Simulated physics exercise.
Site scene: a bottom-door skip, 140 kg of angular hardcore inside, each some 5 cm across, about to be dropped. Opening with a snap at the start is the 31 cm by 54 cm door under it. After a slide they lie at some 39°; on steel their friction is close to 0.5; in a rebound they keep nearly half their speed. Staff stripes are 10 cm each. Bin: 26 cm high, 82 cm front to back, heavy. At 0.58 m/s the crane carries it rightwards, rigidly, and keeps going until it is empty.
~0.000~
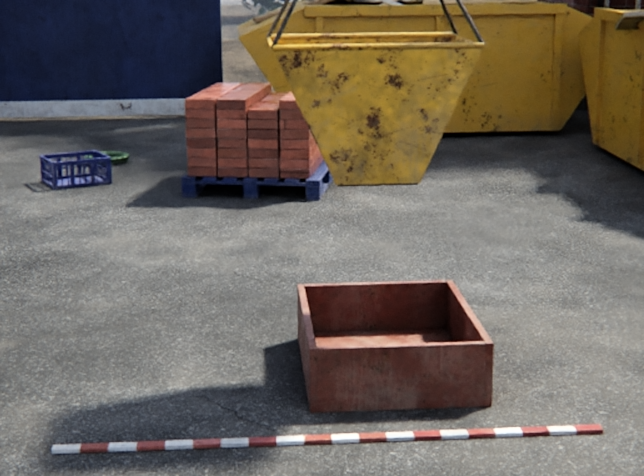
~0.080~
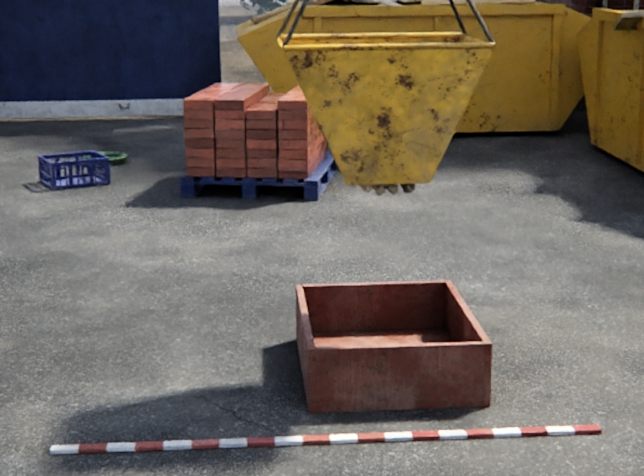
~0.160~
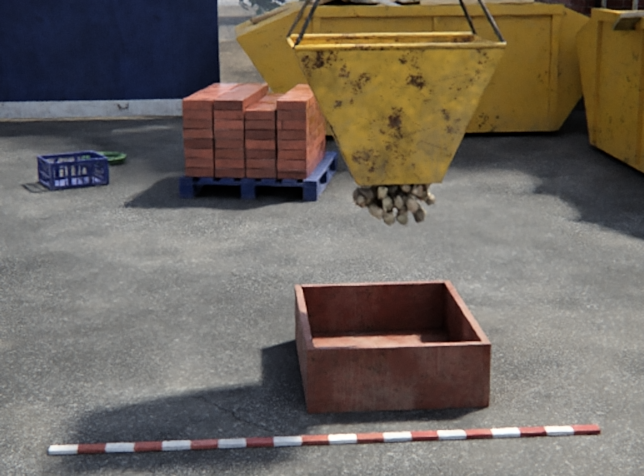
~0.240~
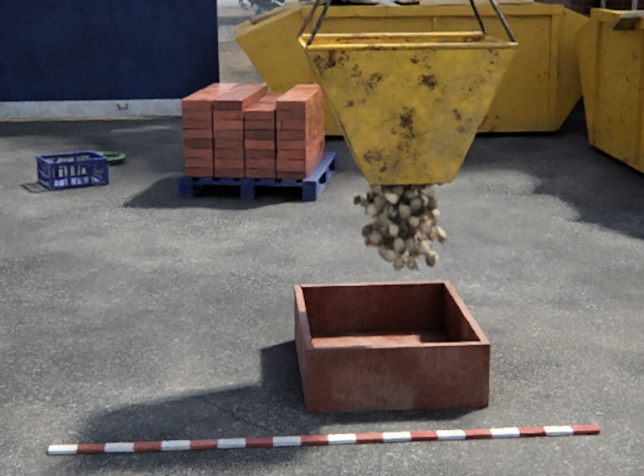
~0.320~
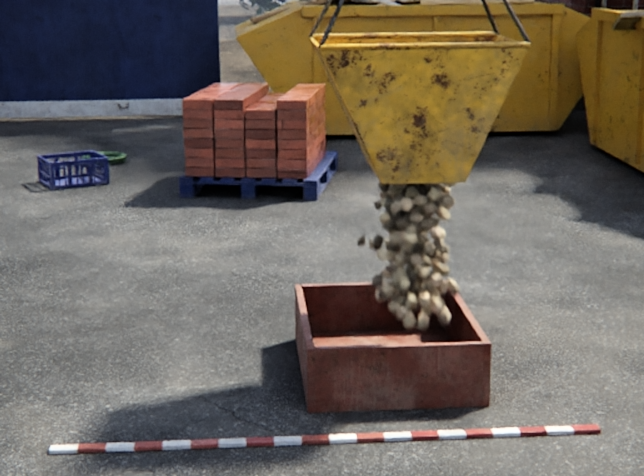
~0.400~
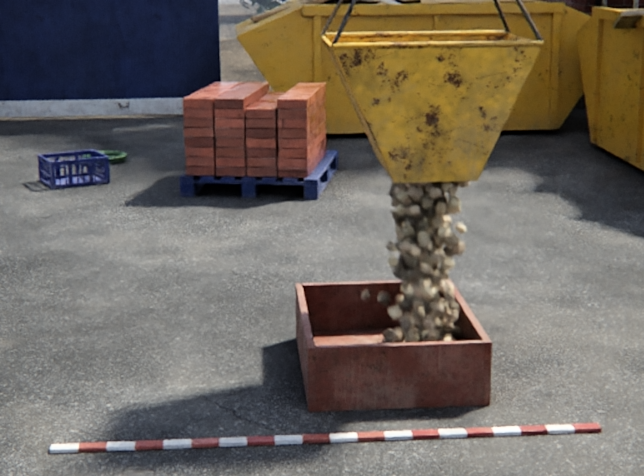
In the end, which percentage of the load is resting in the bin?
Some 61 per cent of the load ends in the bin.
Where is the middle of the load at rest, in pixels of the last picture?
Centre at rest: Roughly (444, 350).
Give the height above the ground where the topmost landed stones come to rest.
Some 30 cm up.
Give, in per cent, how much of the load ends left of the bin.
Share: About 0 %.
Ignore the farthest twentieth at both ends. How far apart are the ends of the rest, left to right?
Spread, left to right, approx 100 cm.
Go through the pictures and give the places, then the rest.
In the first frame, the outlet is at (378, 171); nothing has dropped yet.
In the second frame, the outlet is at (389, 171); 5 % is out.
The third frame shows outlet at (399, 171), the stream shows down to (393, 204); 85 % still inside.
The fourth frame shows outlet at (411, 171), the stream shows down to (403, 248); 75 % still inside.
The fifth frame shows outlet at (424, 170), the stream shows down to (427, 307); 64 % still inside.
The sixth frame shows outlet at (436, 169), the stream shows down to (419, 300); 51 % still inside.
After 0.7 s, 2 % in the bottom-door skip, 69 % falling or lying in the bin, 28 % falling or lying beside or right of the bin; the stones farthest right are at (523, 340).
After 1.1 s, 0 % in the bottom-door skip, 61 % falling or lying in the bin, 39 % falling or lying beside or right of the bin; the stones farthest right are at (620, 351).
After 1.7 s, 0 % in the bottom-door skip, 61 % falling or lying in the bin, 39 % falling or lying beside or right of the bin.
After 2.6 s, 0 % in the bottom-door skip, 61 % falling or lying in the bin, 39 % falling or lying beside or right of the bin.
After 4.5 s, 0 % in the bottom-door skip, 61 % in the bin, 39 % beside or right of the bin.
